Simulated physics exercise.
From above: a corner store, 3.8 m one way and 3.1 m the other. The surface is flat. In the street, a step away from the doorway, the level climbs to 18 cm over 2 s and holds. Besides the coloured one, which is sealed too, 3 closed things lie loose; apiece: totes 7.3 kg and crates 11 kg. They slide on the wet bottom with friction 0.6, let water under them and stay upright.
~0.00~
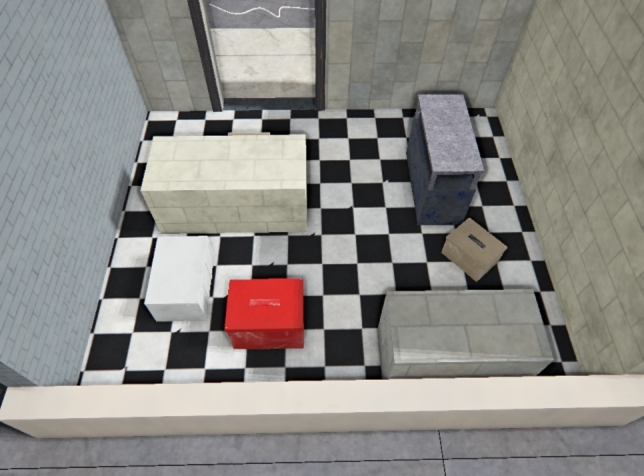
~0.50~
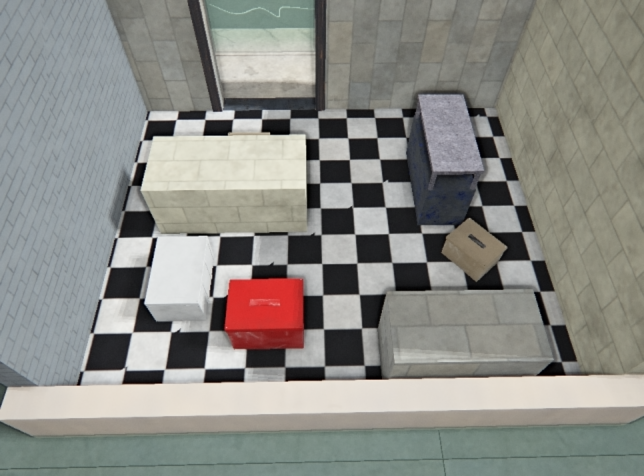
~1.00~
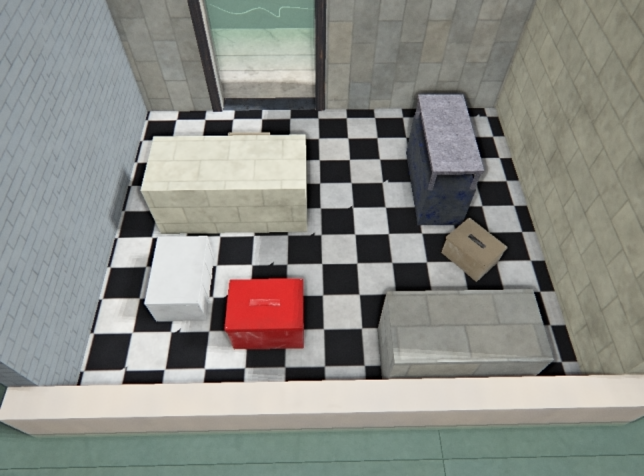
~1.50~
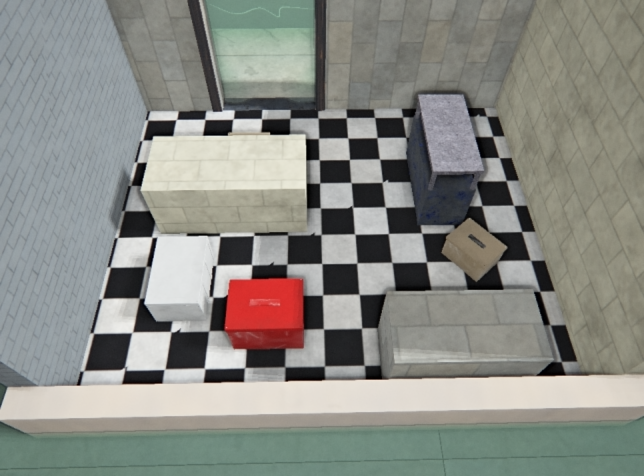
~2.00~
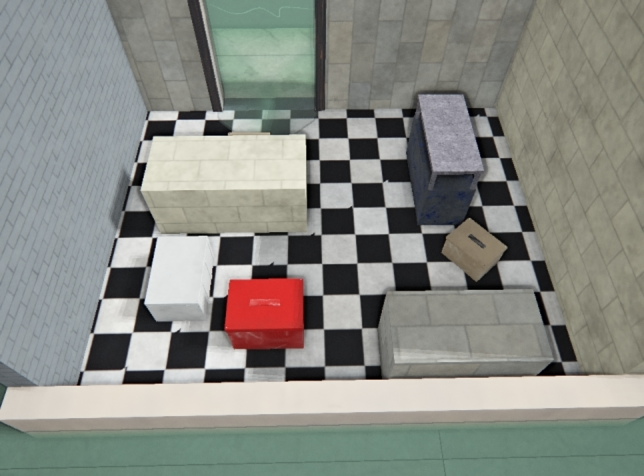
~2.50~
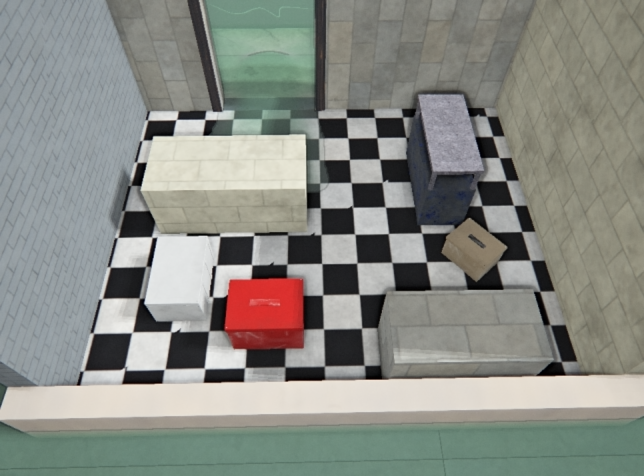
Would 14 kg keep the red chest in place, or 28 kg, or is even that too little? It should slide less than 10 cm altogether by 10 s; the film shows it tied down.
I expect that only the higher weight holds it.
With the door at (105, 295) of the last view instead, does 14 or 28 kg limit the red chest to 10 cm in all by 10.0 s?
In that case only the larger load is enough.
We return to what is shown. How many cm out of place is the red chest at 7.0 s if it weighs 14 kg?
About 0 cm.
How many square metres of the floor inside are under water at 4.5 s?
About 6.5 m2.
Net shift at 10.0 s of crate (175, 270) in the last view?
In turn: 20 cm.
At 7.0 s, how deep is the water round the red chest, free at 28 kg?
Roughly 5 cm.
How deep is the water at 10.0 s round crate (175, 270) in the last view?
About 7 cm.
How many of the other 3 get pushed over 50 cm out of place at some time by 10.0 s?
1 of them.
After 3.5 s the red chest would be 0 cm from its start with 14 kg and 0 cm from its start with 28 kg; 0 cm of water round it then.
After 4.5 s the red chest would be 0 cm from its start with 14 kg and 0 cm from its start with 28 kg; 0 cm of water round it then.
After 7.0 s the red chest would be 0 cm from its start with 14 kg and 0 cm from its start with 28 kg; 5 cm of water round it then.
After 10.0 s the red chest would be 81 cm from its start with 14 kg and 0 cm from its start with 28 kg; 9 cm of water round it then.
